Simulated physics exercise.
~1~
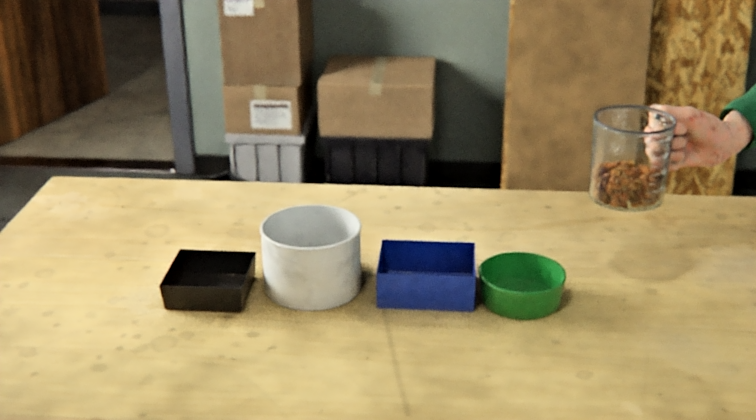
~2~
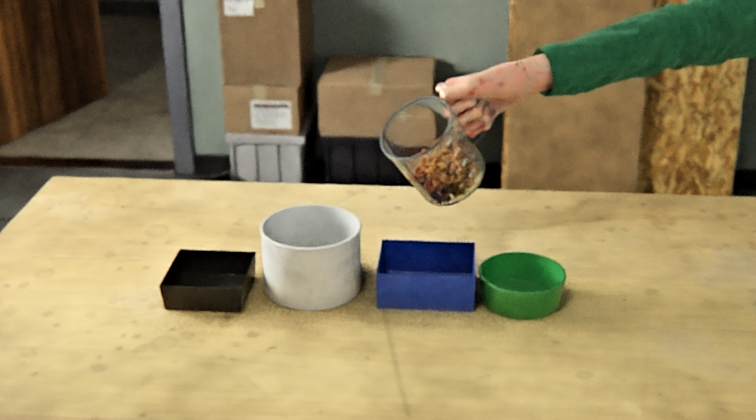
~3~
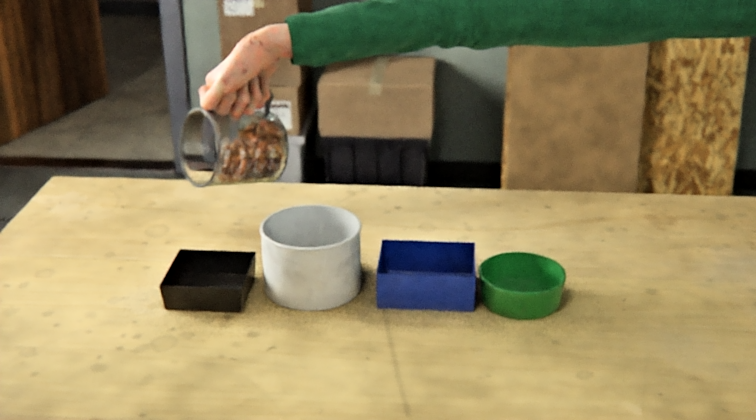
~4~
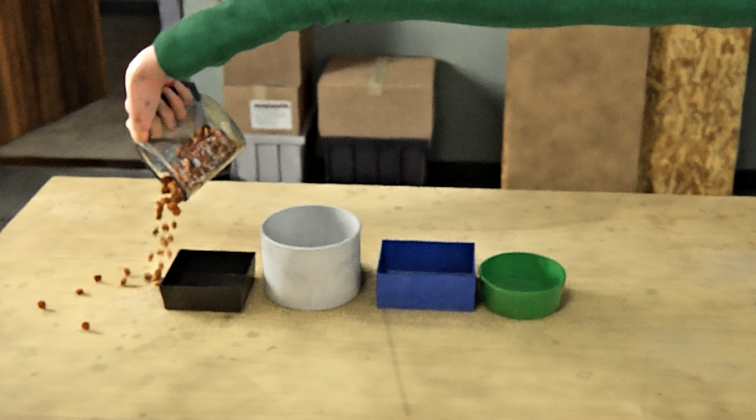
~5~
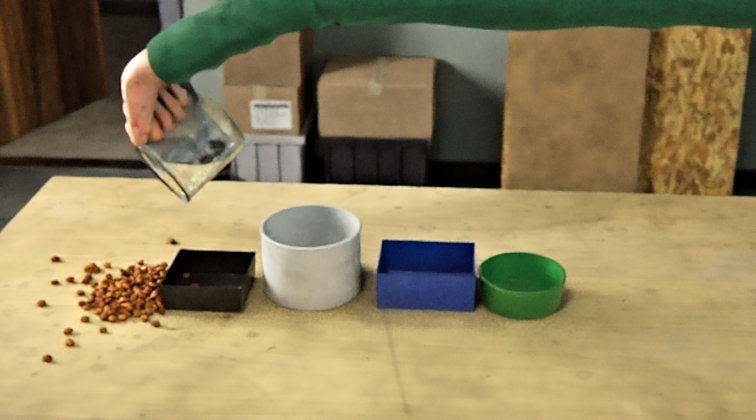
On a wooden table, a hand tips a jug of kibble, spilling most beside the black tin.
